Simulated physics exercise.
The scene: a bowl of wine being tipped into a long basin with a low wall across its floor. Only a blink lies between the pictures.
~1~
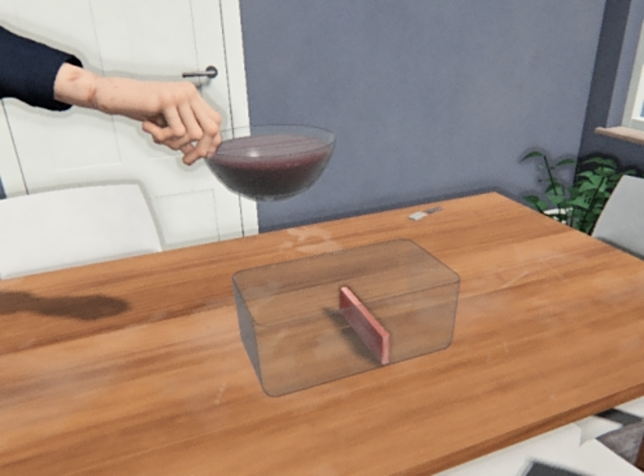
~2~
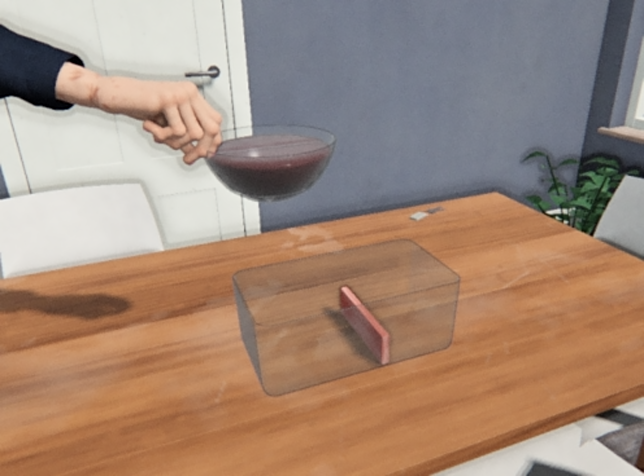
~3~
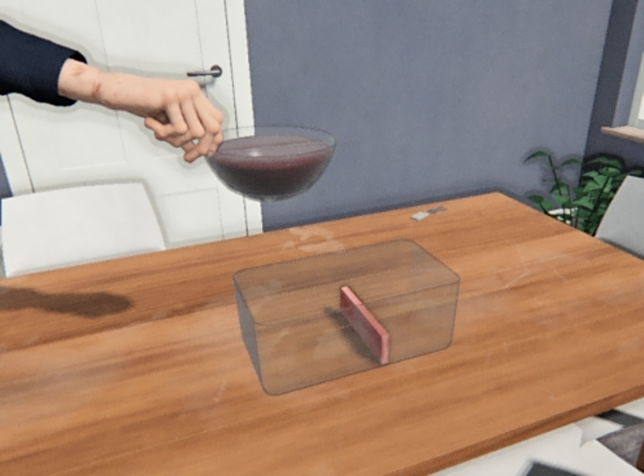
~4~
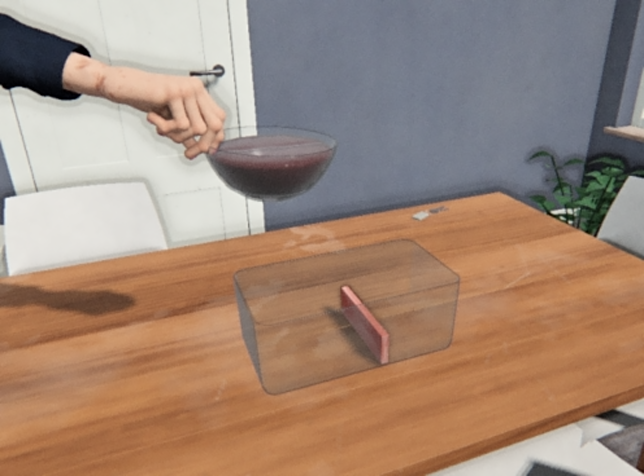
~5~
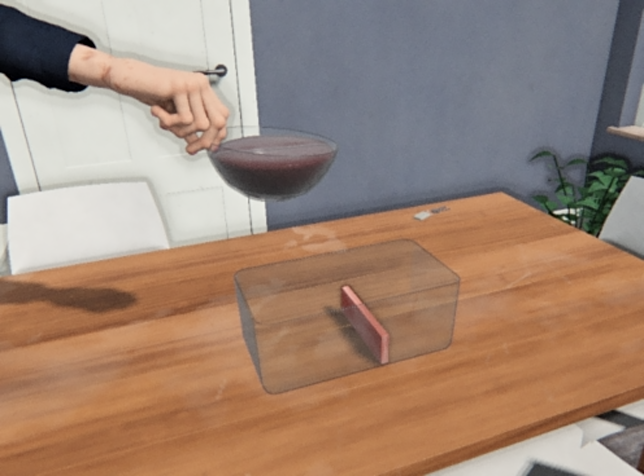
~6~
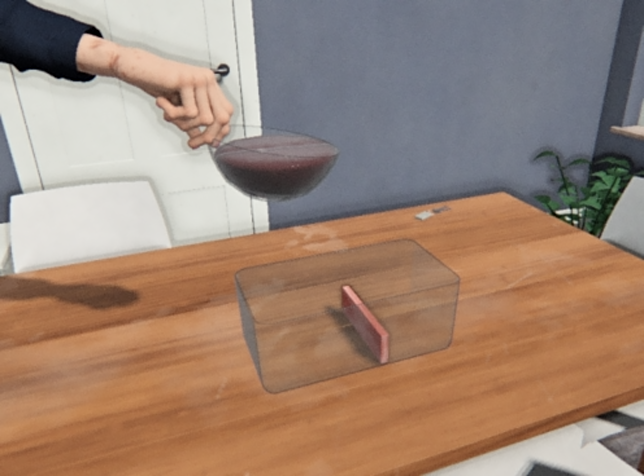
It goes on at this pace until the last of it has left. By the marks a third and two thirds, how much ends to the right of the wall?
The share right of the wall is more than two thirds.
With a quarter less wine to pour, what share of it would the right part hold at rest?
Some 70 per cent.
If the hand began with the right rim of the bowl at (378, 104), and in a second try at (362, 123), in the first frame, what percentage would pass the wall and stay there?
About 70 and 80 per cent.
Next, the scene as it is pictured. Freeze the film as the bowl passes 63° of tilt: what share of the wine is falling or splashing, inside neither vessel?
Close to 40 per cent.
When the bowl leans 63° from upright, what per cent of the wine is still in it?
Some 30 per cent.
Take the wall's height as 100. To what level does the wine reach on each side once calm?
Left about 10, right about 70.
A moment on, the bowl is tipped part way and 32 per cent is still to pour, 3 is left of the wall and 26 right of it.
Next, the bowl is tipped on its side and 0 per cent is still to pour, 18 is left of the wall and 79 right of it.
Then the bowl is tipped right over and 0 per cent is still to pour, 21 is left of the wall and 79 right of it.
Later the bowl is tipped right over and 0 per cent is still to pour, 21 is left of the wall and 79 right of it.
Finally, 21 per cent lies left of the wall, 79 right of it and 1 outside.
